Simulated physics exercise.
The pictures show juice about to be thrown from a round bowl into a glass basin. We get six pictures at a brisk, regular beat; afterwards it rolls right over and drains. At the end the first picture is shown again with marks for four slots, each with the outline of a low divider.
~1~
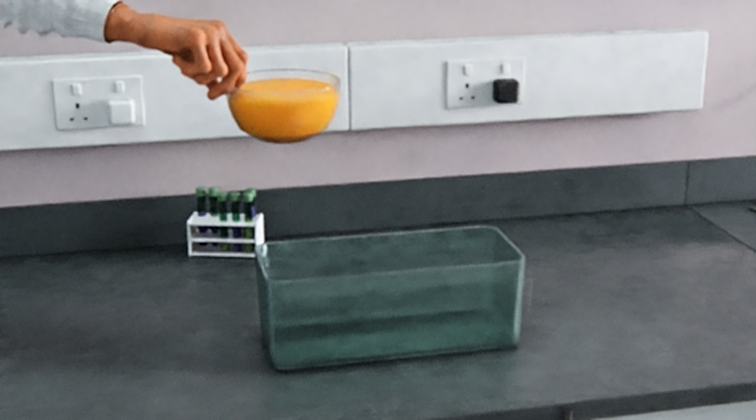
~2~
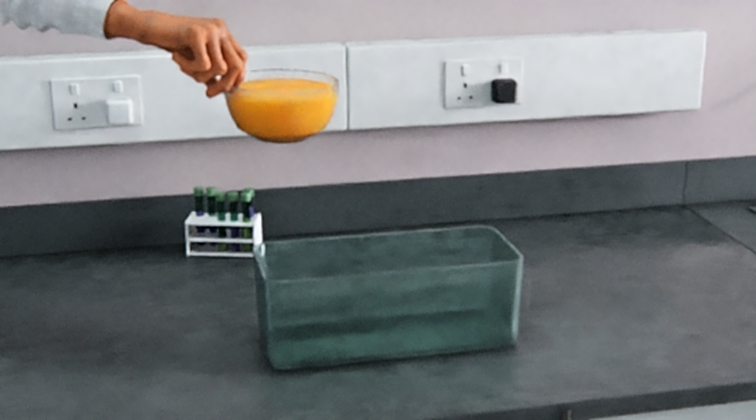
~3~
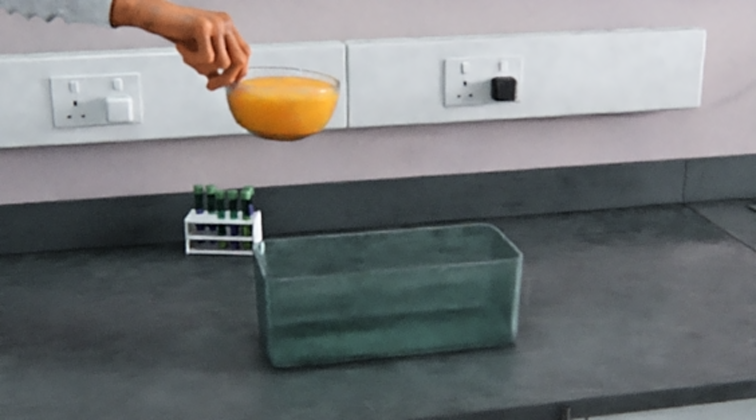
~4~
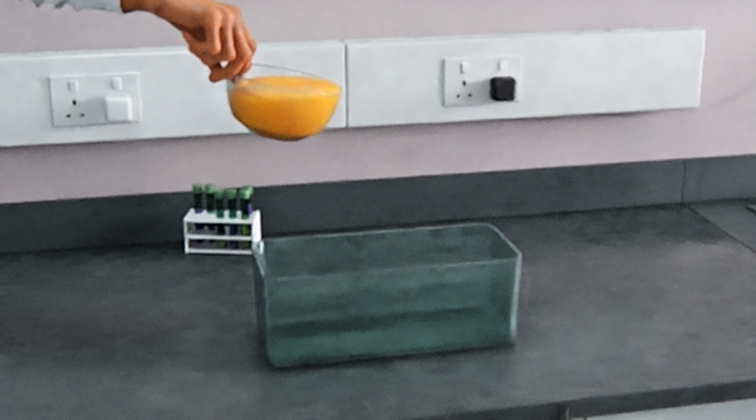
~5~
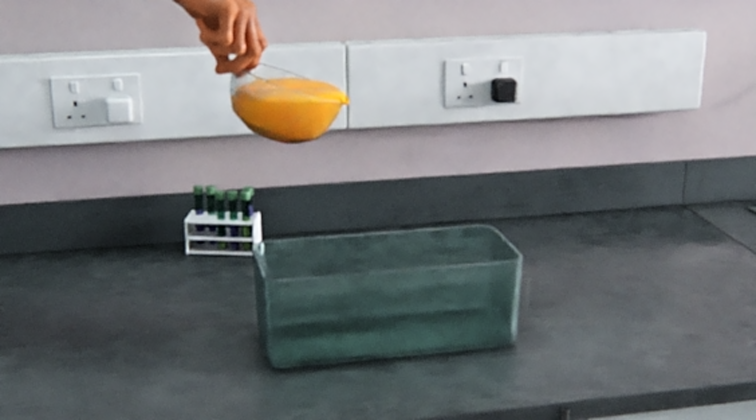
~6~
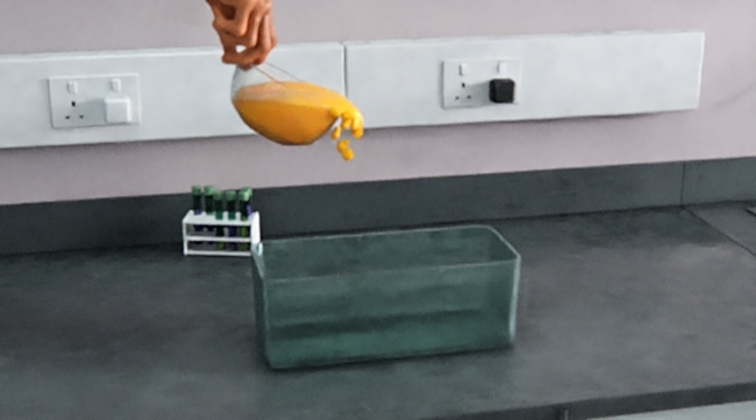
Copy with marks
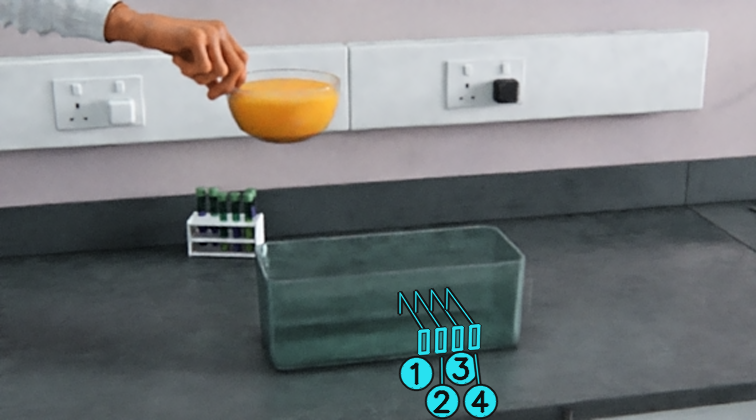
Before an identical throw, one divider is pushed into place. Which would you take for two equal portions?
Choose 1.
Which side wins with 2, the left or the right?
The left one.
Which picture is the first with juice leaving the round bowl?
Picture 5.
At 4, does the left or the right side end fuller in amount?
More ends on the left.
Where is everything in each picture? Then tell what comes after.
The first frame shows upright, lip at (337, 78); basin from (270, 367) to (518, 342); nothing has left yet.
The second frame shows upright, lip at (336, 79); nothing has left yet.
The third frame shows tipped about 5°, lip at (337, 80); nothing has left yet.
The fourth frame shows tipped about 12°, lip at (338, 86); nothing has left yet.
The fifth frame shows tipped about 20°, lip at (341, 96); juice is over the lip, down to (345, 99).
The sixth frame shows tipped about 30°, lip at (340, 107); juice is over the lip, down to (343, 154).
On the marked copy, 1 at (424, 359); 2 at (441, 357); 3 at (458, 355); 4 at (475, 354).
With 1, about 52 % ends left of the wall and 47 % right of it.
With 2, about 82 % ends left of the wall and 16 % right of it.
With 3, about 89 % ends left of the wall and 9 % right of it.
With 4, about 81 % ends left of the wall and 17 % right of it.
